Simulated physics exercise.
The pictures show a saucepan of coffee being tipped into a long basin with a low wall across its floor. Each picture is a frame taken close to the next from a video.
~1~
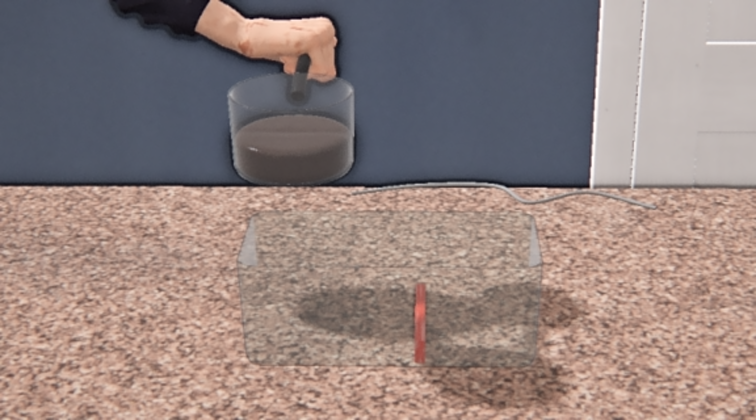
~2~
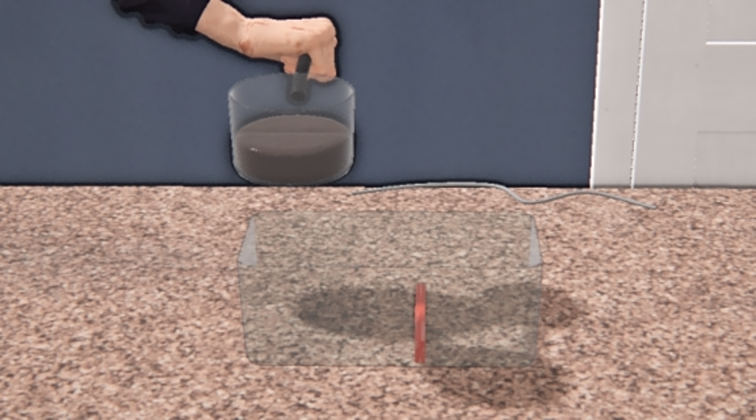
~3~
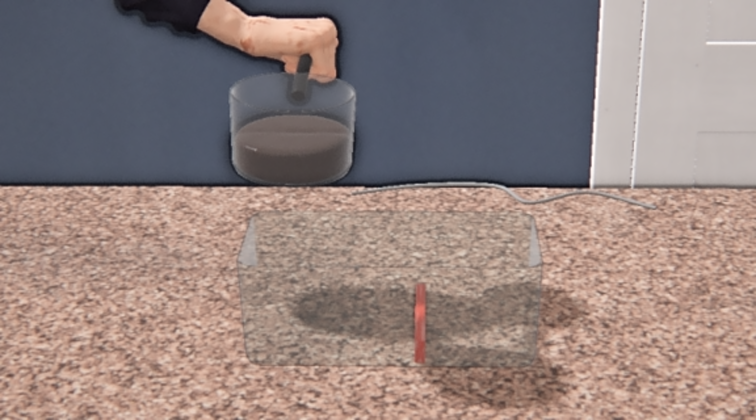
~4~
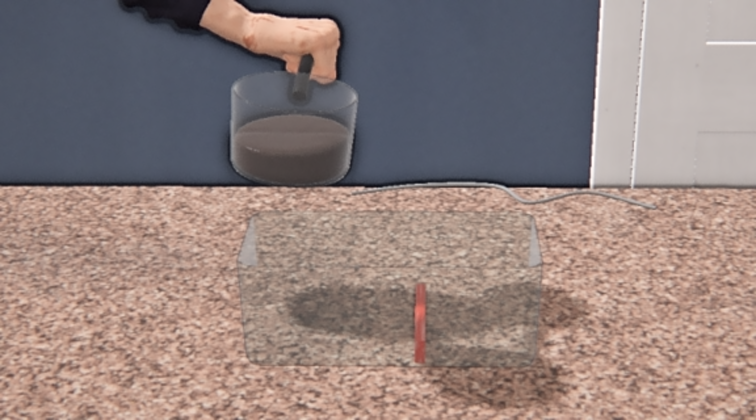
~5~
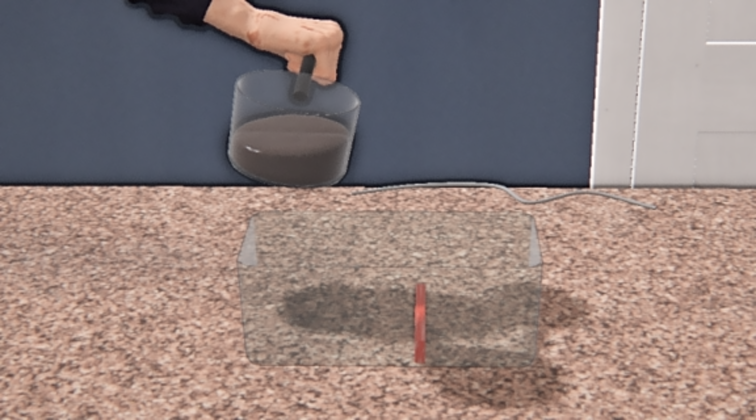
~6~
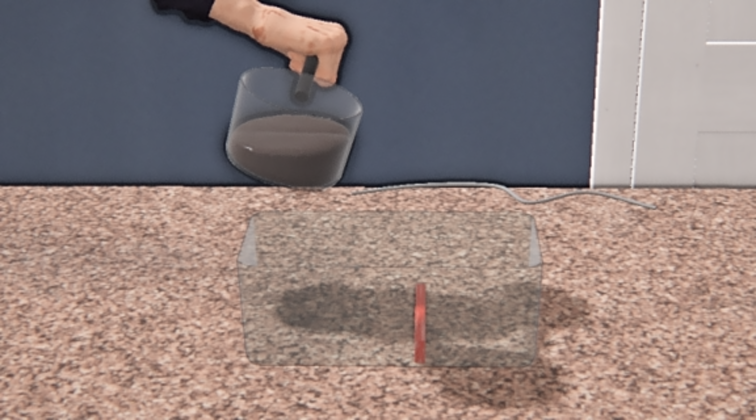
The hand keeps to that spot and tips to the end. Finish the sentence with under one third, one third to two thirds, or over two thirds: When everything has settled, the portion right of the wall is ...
When everything has settled, the portion right of the wall is under one third.
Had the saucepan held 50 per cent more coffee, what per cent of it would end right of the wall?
Estimated share: Close to 45 per cent.
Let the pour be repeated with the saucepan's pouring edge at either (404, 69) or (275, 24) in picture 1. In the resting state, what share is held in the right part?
Estimate: 90 per cent, then 15 per cent.
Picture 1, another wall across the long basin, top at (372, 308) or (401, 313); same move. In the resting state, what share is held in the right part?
In order, near 95 and 55 in a hundred.
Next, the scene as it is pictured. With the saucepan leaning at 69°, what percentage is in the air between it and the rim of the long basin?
Roughly 20 per cent.
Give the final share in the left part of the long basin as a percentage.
Close to 80 in a hundred.
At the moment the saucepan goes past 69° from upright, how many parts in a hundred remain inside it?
Still holding around 80 %, give or take.
A moment on, the tilt is 69° and 80 per cent is still to pour, 2 is left of the wall and 0 right of it.
Next, the tilt is 102° and 20 per cent is still to pour, 49 is left of the wall and 17 right of it.
Then the tilt is 110° and 0 per cent is still to pour, 78 is left of the wall and 20 right of it.
Later the tilt is 110° and 0 per cent is still to pour, 78 is left of the wall and 21 right of it.
At rest 78 per cent lies left of the wall, 21 right of it and 1 outside.
